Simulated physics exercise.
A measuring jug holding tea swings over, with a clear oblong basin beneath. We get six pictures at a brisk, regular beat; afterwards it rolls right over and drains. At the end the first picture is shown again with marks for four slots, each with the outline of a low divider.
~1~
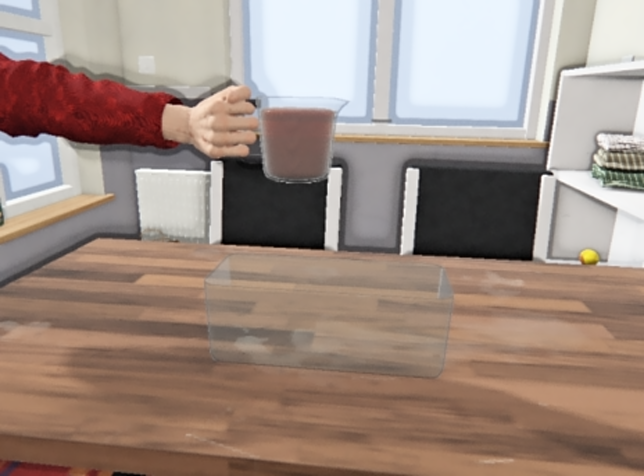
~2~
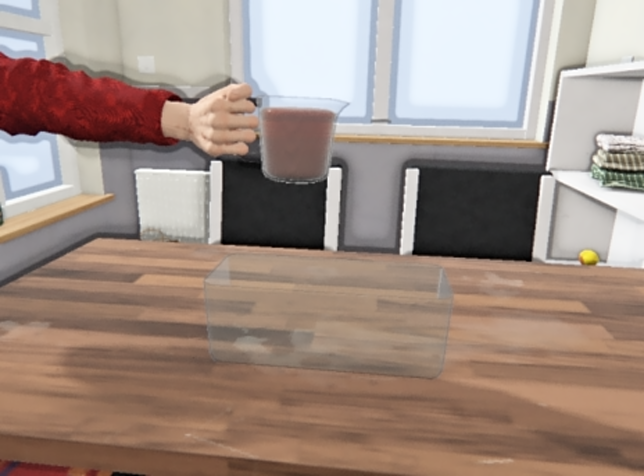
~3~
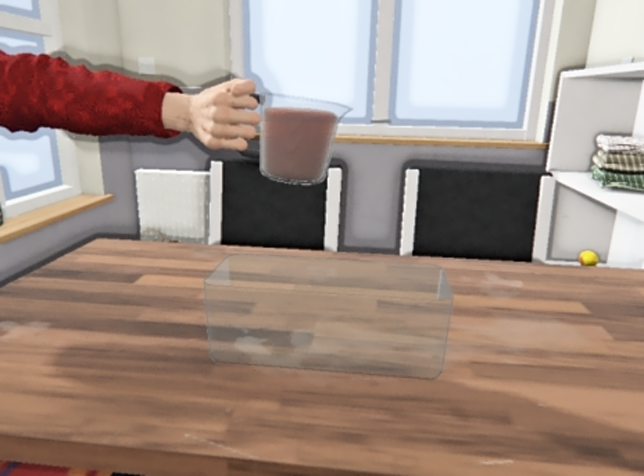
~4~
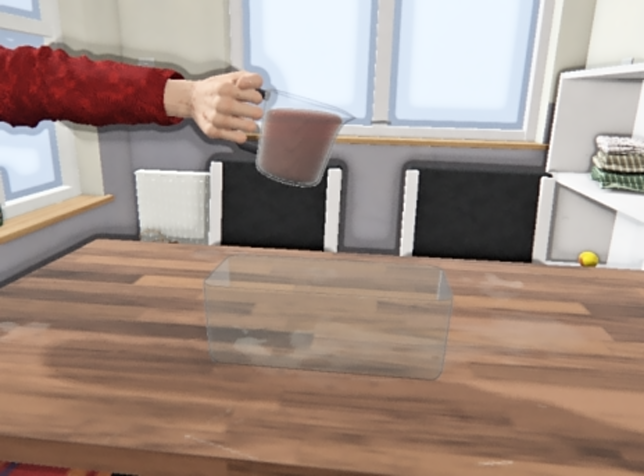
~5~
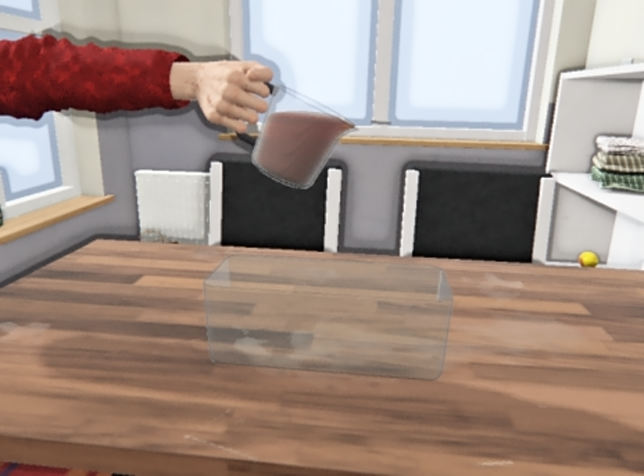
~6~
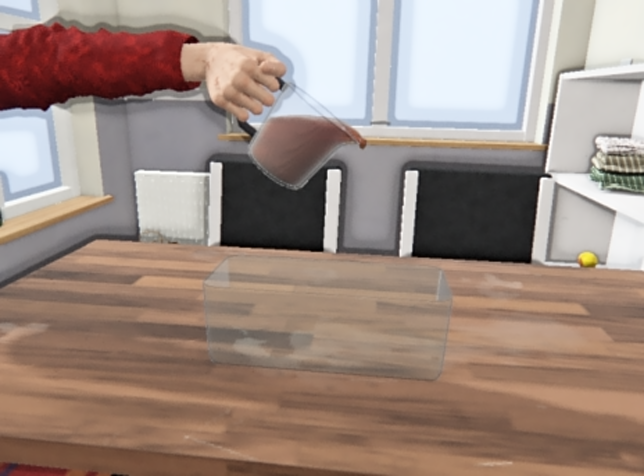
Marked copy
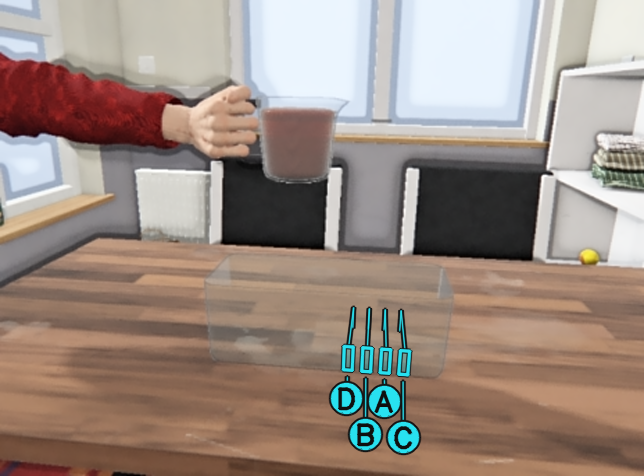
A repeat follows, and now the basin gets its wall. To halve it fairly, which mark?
A works best here.
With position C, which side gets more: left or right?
The left side.
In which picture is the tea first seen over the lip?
In picture 6.
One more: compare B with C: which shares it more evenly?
Here it is position B.
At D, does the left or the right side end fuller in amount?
More ends on the right.
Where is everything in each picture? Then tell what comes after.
In the first frame, upright, lip at (349, 101); basin from (212, 357) to (443, 375); nothing has left yet.
In the second frame, upright, lip at (349, 103); nothing has left yet.
In the third frame, tipped about 7°, lip at (352, 108); nothing has left yet.
In the fourth frame, tipped about 15°, lip at (355, 117); nothing has left yet.
In the fifth frame, tipped about 25°, lip at (358, 129); nothing has left yet.
In the sixth frame, tipped about 37°, lip at (358, 143); tea is over the lip, down to (363, 147).
On the marked copy, A at (384, 379); B at (365, 378); C at (403, 381); D at (347, 376).
Choosing A, about 55 % ends left of the wall and 42 % right of it; 3 % is lost outside.
Choosing B, about 26 % ends left of the wall and 70 % right of it; 4 % is lost outside.
Choosing C, about 83 % ends left of the wall and 13 % right of it; 5 % is lost outside.
Choosing D, about 15 % ends left of the wall and 81 % right of it; 4 % is lost outside.
